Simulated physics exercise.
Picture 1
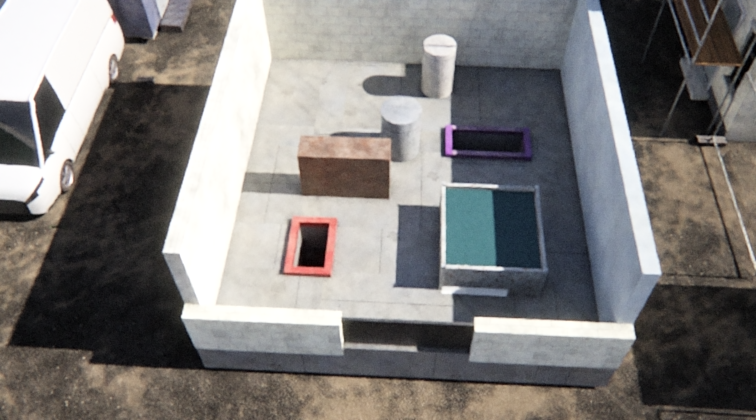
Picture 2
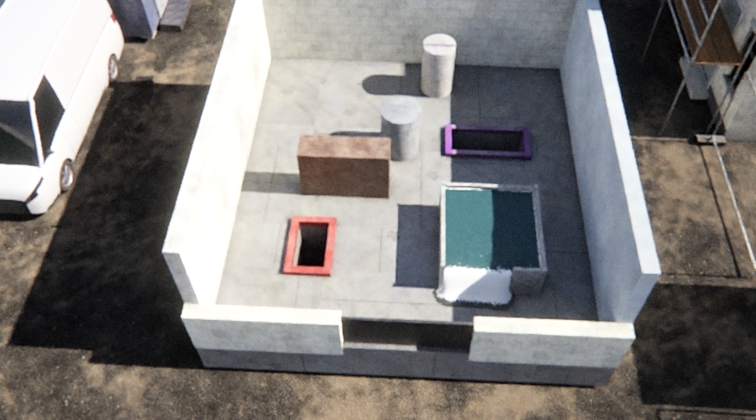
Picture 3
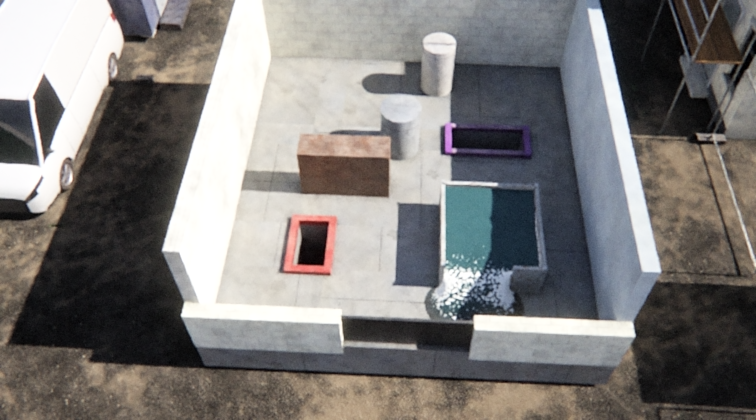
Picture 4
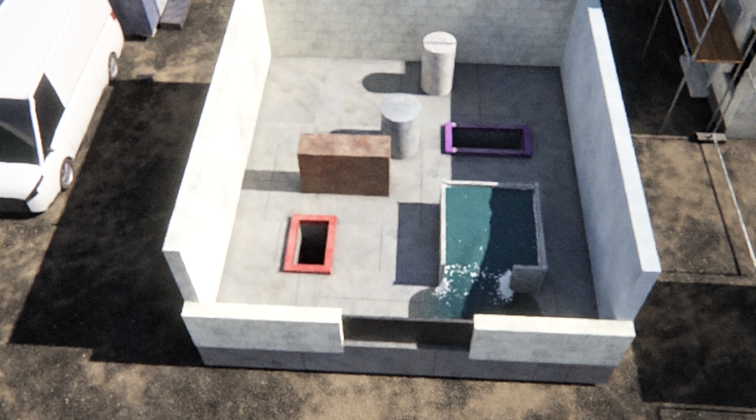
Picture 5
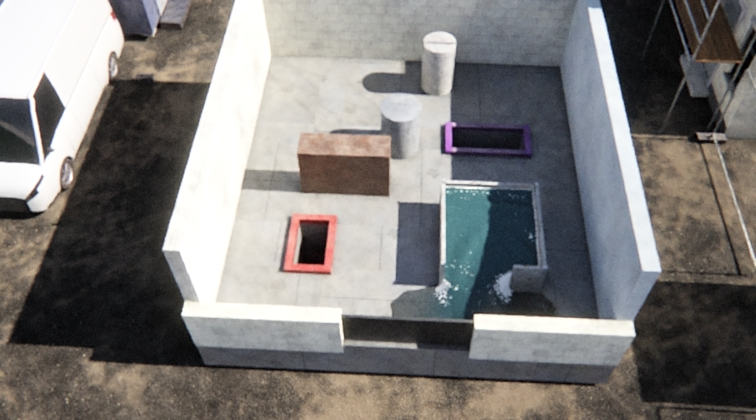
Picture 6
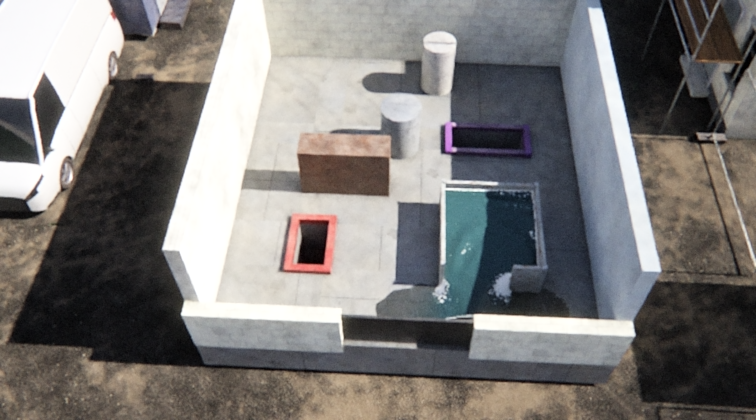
On a walled concrete floor slab, water bursts from the tank's front and spreads outward.
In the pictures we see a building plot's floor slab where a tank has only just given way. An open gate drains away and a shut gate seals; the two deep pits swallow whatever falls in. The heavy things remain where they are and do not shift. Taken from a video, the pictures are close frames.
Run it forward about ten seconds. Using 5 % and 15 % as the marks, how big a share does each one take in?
Shares taken in: Gate - under 5 %; red pit - under 5 %; purple pit - under 5 %.
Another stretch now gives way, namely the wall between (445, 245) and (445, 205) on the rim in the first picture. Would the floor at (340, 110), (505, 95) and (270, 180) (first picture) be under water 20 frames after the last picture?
As listed: No water, dry, covered.
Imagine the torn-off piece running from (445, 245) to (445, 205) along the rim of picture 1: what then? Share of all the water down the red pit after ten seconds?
Red: 15 %.
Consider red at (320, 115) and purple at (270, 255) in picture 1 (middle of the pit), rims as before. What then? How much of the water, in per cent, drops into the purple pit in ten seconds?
Purple: About 6 %.
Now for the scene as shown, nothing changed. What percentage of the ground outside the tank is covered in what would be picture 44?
My estimate is near 75 per cent.
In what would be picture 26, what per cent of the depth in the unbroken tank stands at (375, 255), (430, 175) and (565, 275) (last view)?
First spot 2 %, second 0 %, third 16 %.
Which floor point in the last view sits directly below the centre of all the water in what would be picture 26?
The balance point is around (445, 264).
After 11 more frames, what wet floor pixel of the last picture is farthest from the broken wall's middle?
Approximate pixel: (211, 324).
A moment on, water covers 15 % of the floor; the gate 0 %, the red pit 0 %, the purple pit 0 %.
Next, water covers 25 % of the floor; the gate 0 %, the red pit 0 %, the purple pit 0 %.
Then, water covers 40 % of the floor; the gate 0 %, the red pit 1 %, the purple pit 0 %.
Later, water covers 75 % of the floor; the gate 0 %, the red pit 1 %, the purple pit 0 %.
In the end, water covers 95 % of the floor; the gate 0 %, the red pit 1 %, the purple pit 0 %.
